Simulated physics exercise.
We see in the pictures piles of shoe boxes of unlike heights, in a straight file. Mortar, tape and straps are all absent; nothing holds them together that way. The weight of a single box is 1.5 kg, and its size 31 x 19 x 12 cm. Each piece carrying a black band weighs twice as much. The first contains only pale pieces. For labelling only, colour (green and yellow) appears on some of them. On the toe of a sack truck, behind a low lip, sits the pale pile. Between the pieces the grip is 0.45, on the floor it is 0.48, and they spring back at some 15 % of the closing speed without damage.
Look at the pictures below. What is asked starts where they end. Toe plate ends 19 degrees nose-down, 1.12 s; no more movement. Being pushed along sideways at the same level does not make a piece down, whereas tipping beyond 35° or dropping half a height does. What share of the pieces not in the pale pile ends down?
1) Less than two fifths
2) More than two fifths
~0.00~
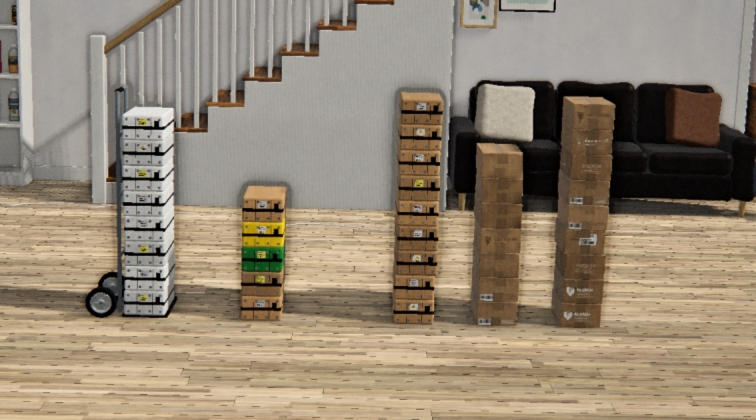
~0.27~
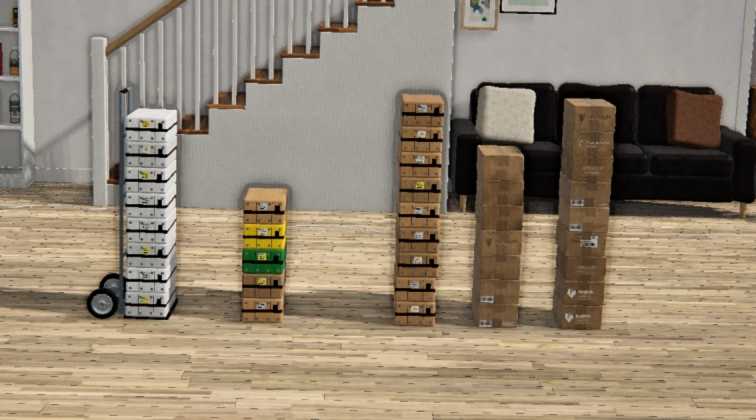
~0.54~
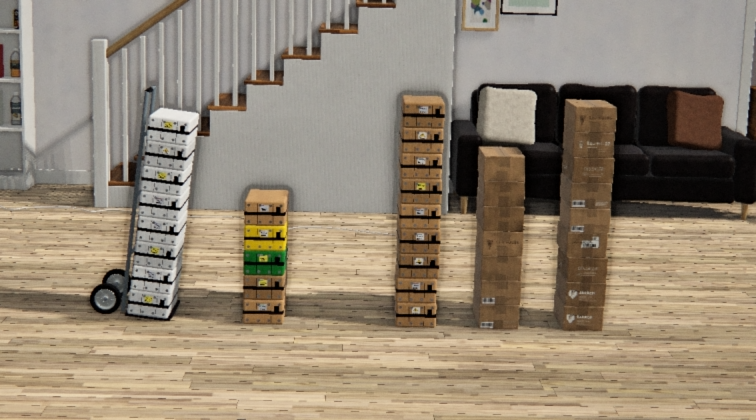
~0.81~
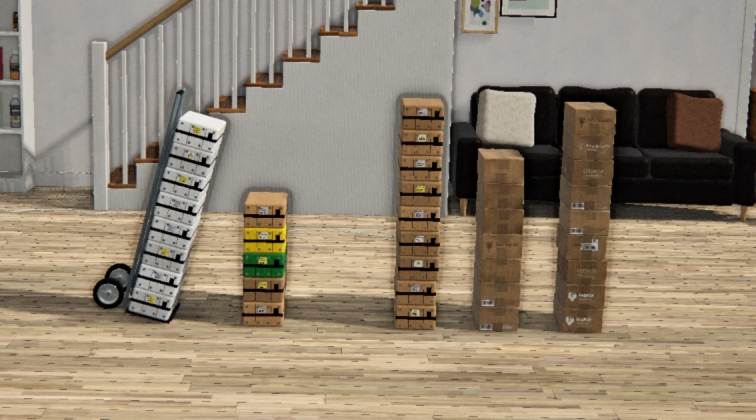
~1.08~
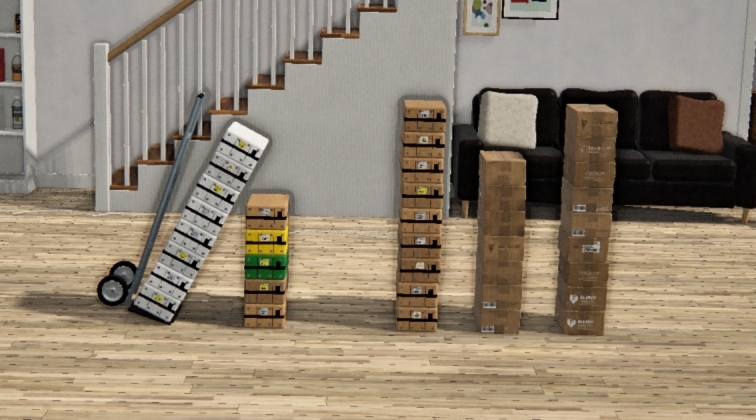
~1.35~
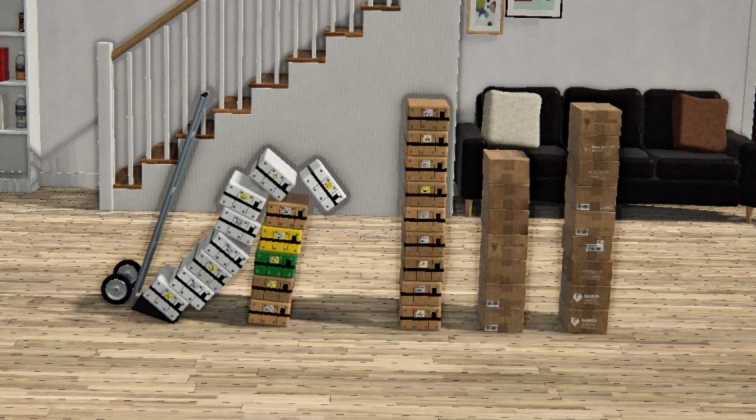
1.
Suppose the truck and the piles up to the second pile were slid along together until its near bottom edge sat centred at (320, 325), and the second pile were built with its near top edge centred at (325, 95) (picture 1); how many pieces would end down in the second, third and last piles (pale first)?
Second 9, third 9, last 9.
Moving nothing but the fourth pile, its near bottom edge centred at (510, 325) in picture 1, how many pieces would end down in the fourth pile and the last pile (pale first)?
Fourth: 0; last: 0.
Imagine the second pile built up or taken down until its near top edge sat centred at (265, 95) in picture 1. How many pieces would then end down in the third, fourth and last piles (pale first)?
Third 8, fourth 7, last 9.
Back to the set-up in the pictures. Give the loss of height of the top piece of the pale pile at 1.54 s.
Some 70 cm lower.
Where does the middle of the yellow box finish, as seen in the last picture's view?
In the last picture it sits at roughly (361, 291).
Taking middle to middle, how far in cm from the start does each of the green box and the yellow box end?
About: Green 40, yellow 50.
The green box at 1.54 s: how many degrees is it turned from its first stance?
Tilt: Approx. 10°.
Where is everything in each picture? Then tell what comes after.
In the first frame (we follow the side turned to the camera), truck frame (118, 137) 0° forward; green box (262, 260); yellow box (262, 235); no other piece has moved.
Truck frame (122, 138) 1° forward; yellow box (263, 237), in the second frame.
Truck frame (142, 136) 7° forward, top of the pale pile leaning 7°; green box (264, 264); no other piece has moved, in the third frame.
Truck frame (167, 138) 14° forward, top of the pale pile leaning 15°; green box (263, 266); no other piece has moved, in the fourth frame.
Truck frame (184, 140) 19° forward, top of the pale pile leaning 28°; green box (265, 268); no other piece has moved, in the fifth frame.
Truck frame (188, 139) 19° forward, top of the pale pile leaning 52°; yellow box (280, 241) tipped 5°; green box (274, 265) tipped 5°; steepest lean 5°, the box at (286, 216); 5 stirred so far, in the sixth frame.
Around 1.54 s, 8 of the pale pile down; none of the 30 other boxes down, 5 disturbed; green box tipped 11°; yellow box tipped 11°.
Around 1.80 s, 8 of the pale pile down; 4 of the 30 other boxes down; yellow box tipped 49°, 12 cm lower; green box tipped 49°, 8 cm lower.
Finally (2.8 s), 7 of the pale pile down; 4 of the 30 other boxes down; yellow box tipped 69°, 27 cm lower; green box tipped 69°, 19 cm lower. That is 13 per cent. Seen by the last camera, middles, yellow box near (361, 291), green box near (338, 299).
